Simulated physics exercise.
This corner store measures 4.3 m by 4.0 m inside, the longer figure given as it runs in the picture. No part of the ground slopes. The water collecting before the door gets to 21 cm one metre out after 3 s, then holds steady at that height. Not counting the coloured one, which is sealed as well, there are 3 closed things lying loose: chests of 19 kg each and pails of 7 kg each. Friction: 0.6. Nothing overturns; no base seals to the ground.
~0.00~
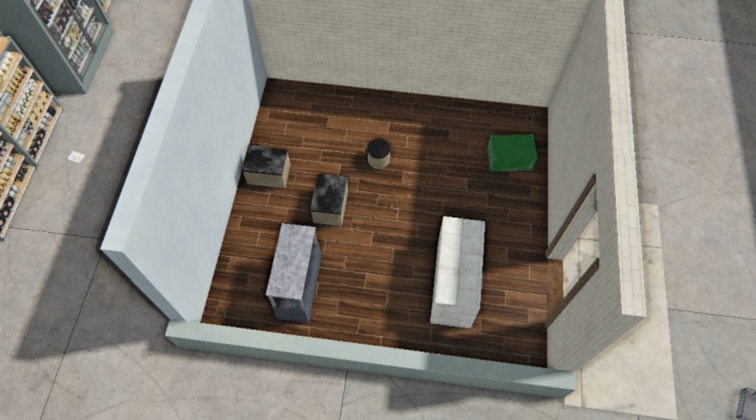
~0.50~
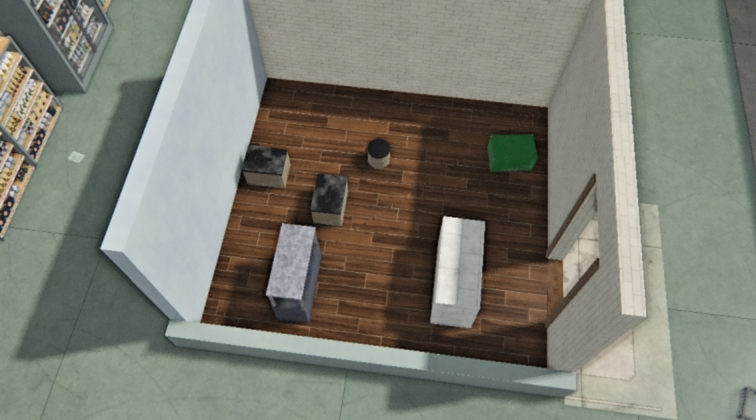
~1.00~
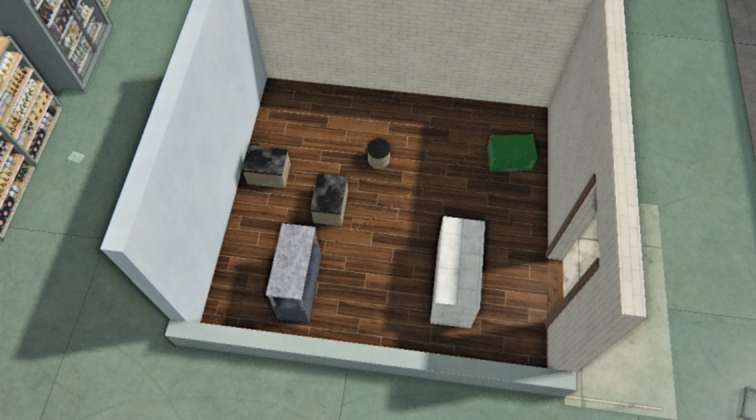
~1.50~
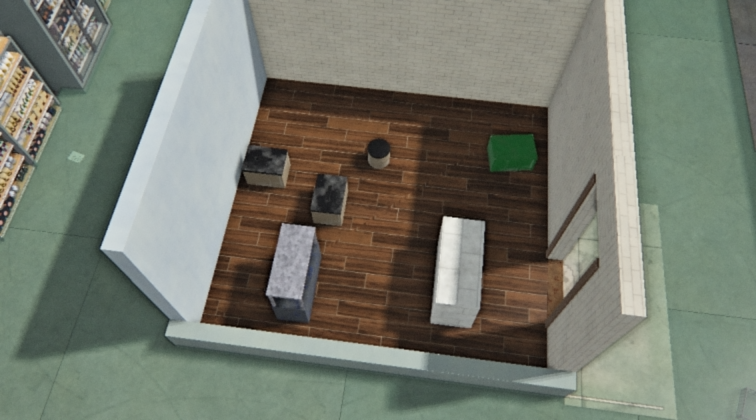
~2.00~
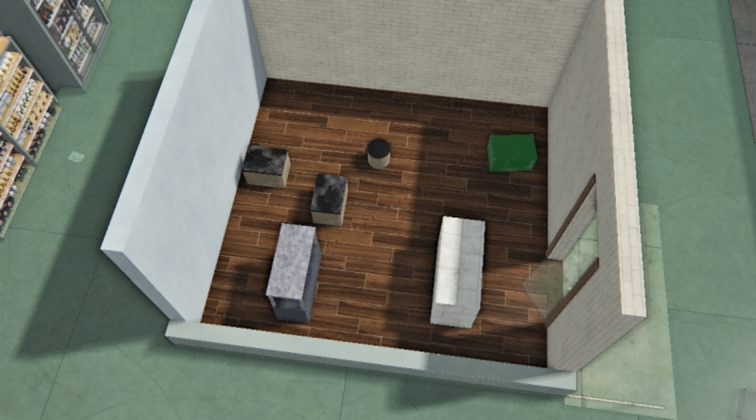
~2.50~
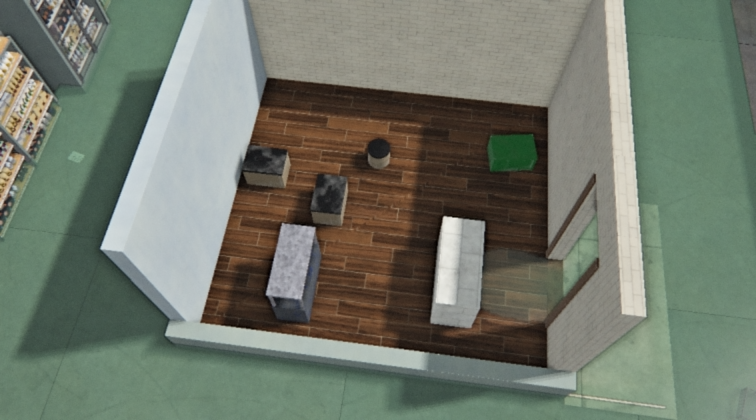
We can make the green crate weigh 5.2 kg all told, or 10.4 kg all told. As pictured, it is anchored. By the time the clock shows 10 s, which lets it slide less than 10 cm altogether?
Expect neither amount to be sufficient.
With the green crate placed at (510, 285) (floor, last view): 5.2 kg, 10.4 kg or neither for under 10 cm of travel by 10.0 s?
No load works.
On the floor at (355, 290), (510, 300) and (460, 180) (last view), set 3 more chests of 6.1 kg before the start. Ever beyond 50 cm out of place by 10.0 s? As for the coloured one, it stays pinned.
The first comes out above the threshold, the second above the threshold, the third above the threshold.
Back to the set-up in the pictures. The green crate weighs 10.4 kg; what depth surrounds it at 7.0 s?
4 cm, roughly.
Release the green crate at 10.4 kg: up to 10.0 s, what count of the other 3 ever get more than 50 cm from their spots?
That adds up to 0.
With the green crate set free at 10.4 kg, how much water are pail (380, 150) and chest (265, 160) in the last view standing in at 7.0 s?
About 2 and 0 cm.
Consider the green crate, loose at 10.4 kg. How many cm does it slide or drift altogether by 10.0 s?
The distance adds up to about 140 cm.
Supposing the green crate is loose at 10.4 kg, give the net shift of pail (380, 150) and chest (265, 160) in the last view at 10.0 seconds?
Respectively 0 and 0 cm.
After 3.5 s the green crate would be 0 cm from its start with 5.2 kg and 0 cm from its start with 10.4 kg; 0 cm of water round it then.
After 4.5 s the green crate would be 2 cm from its start with 5.2 kg and 0 cm from its start with 10.4 kg; 2 cm of water round it then.
After 7.0 s the green crate would be 75 cm from its start with 5.2 kg and 48 cm from its start with 10.4 kg; 4 cm of water round it then.
After 10.0 s the green crate would be 64 cm from its start with 5.2 kg and 96 cm from its start with 10.4 kg; 9 cm of water round it then.
